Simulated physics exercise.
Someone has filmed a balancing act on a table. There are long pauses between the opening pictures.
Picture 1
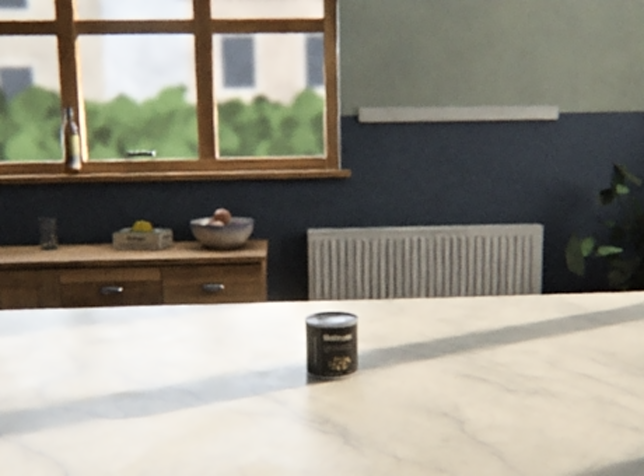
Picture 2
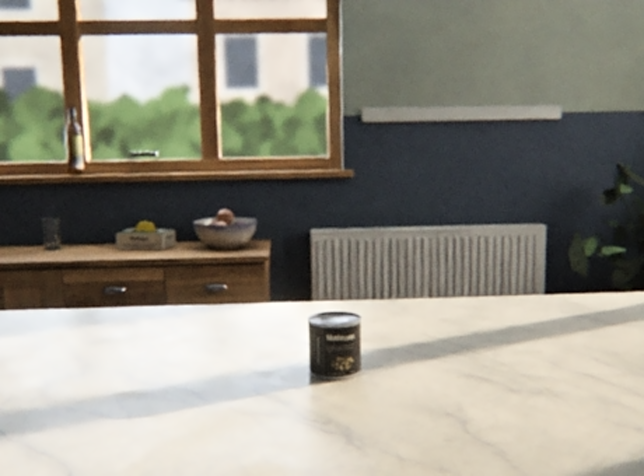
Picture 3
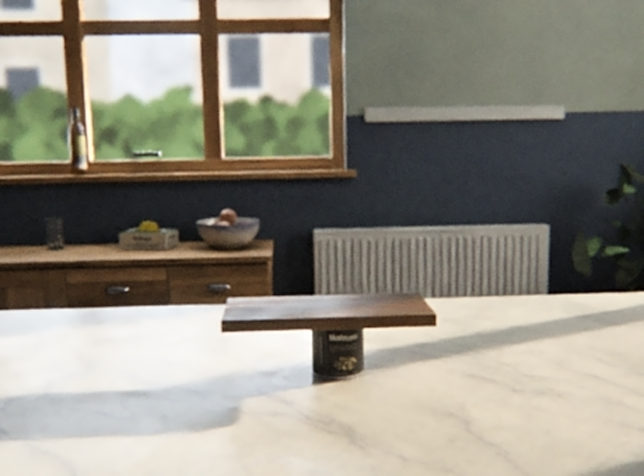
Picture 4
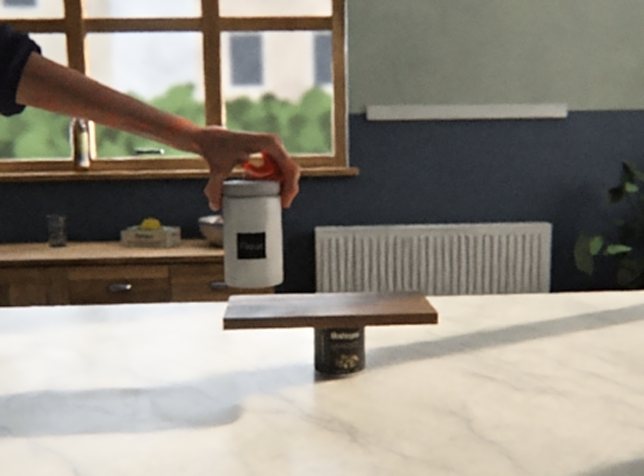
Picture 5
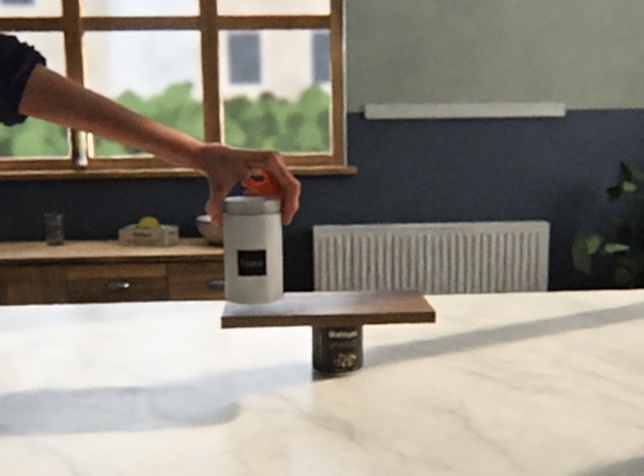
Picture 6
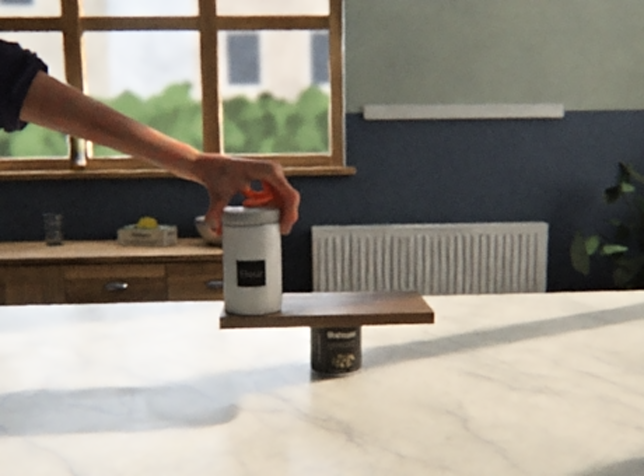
On a marble table, a board lies across a black tin and a hand lowers a white jar onto its left end.
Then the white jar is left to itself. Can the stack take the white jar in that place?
Outcome: The stack gives way.
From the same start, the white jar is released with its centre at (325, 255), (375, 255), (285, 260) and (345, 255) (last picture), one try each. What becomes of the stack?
First try: It holds; second try: It holds; third try: It comes apart; fourth try: It keeps its balance.
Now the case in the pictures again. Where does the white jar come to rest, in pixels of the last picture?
Near (173, 336).
Then, 0.40 s later than the last frame, white jar now fallen; brown board tilted by 43°.
Then, 0.60 s later than the last frame, brown board tilted by 15°.
When it is over, fallen, white jar; the other 2 as before. End places, in pixels of the last picture, white jar near (173, 336). The stack loses its balance.
